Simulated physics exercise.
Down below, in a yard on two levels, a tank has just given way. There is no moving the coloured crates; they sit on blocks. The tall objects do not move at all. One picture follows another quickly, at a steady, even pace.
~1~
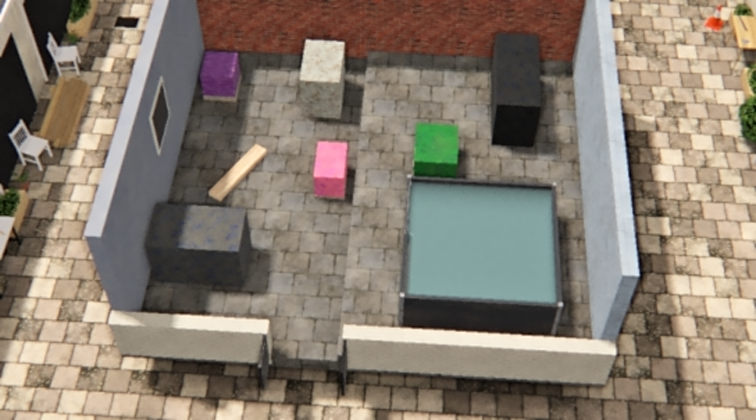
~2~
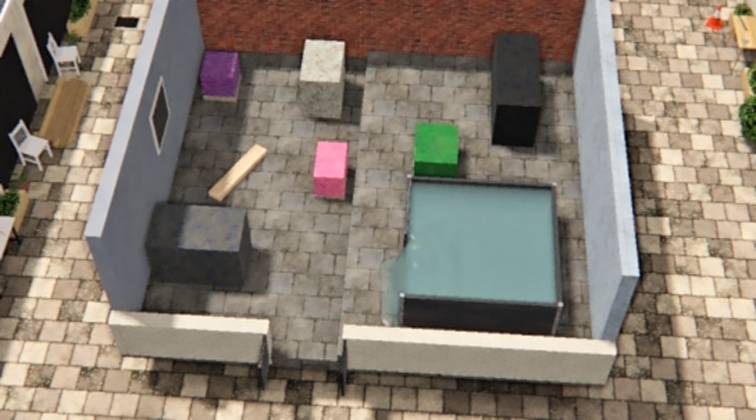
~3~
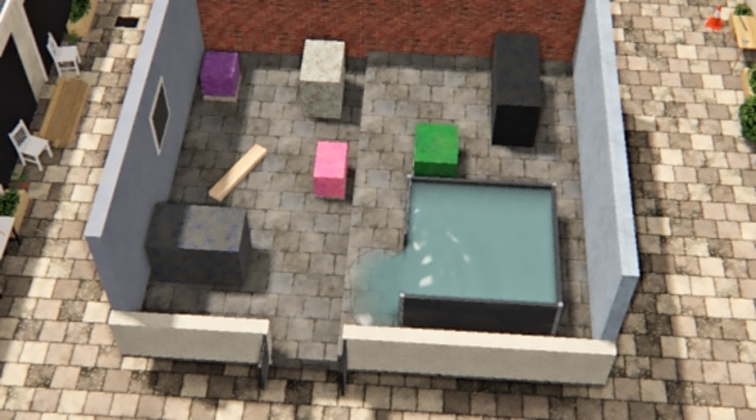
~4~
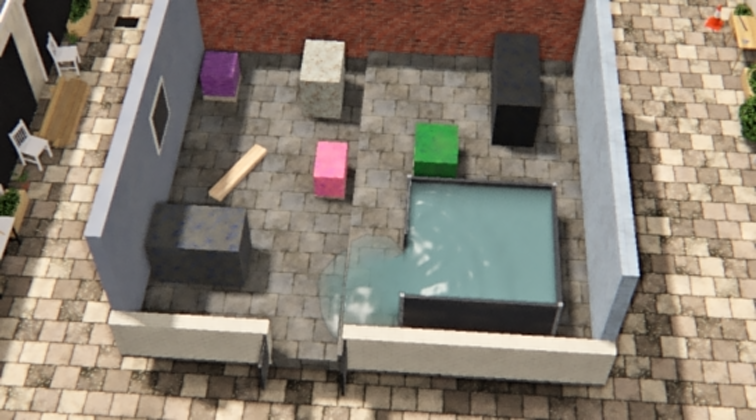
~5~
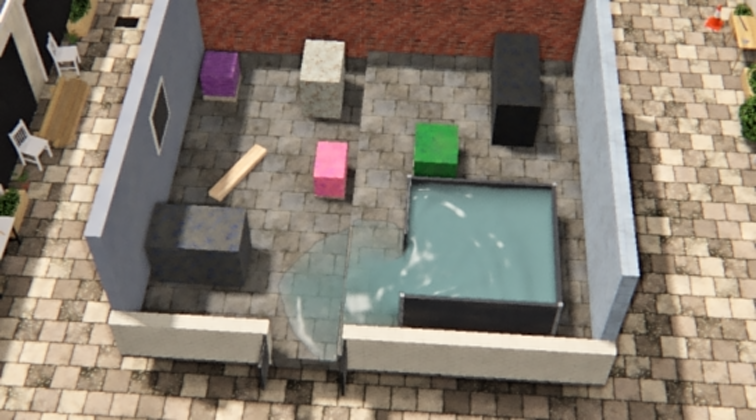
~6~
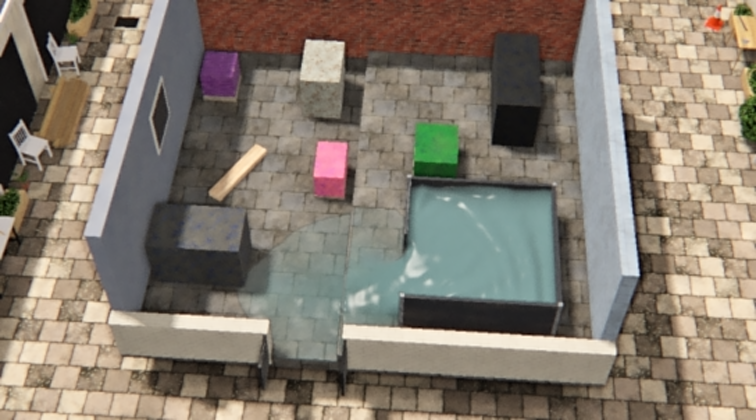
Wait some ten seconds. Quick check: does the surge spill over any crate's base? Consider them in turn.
At the end, the green crate will come out dry; the purple crate will come out wet; the pink crate will come out wet.
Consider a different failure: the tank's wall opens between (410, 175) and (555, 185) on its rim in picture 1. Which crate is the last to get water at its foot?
The purple one.
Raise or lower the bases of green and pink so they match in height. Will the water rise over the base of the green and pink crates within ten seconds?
The green crate stays clear, the pink crate gets flooded.
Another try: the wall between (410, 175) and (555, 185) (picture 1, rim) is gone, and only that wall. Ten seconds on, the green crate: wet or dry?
As far as I can tell, the green crate is overrun.
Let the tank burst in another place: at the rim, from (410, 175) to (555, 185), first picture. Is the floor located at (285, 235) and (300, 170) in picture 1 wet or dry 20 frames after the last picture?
I'd expect the first point to be reached and the second point to stay dry.
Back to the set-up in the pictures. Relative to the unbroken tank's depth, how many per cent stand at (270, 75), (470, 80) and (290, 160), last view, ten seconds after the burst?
Roughly 18 per cent, 0 per cent and 16 per cent.
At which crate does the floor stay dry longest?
I'd say the one in green is last.
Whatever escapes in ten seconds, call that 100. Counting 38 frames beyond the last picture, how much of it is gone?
I'd say about 65 per cent.
A moment on, water covers 25 % of the floor; the green crate not reached, the purple crate not reached, the pink crate water round its plinth.
Next, water covers 35 % of the floor; the green crate not reached, the purple crate not reached, the pink crate water round its plinth.
Then, water covers 50 % of the floor; the green crate not reached, the purple crate water round its plinth, the pink crate water round its plinth.
Later, water covers 60 % of the floor; the green crate not reached, the purple crate water round its plinth, the pink crate water round its plinth.
In the end, water covers 60 % of the floor; the green crate stayed above the water, the purple crate was topped, the pink crate was topped.
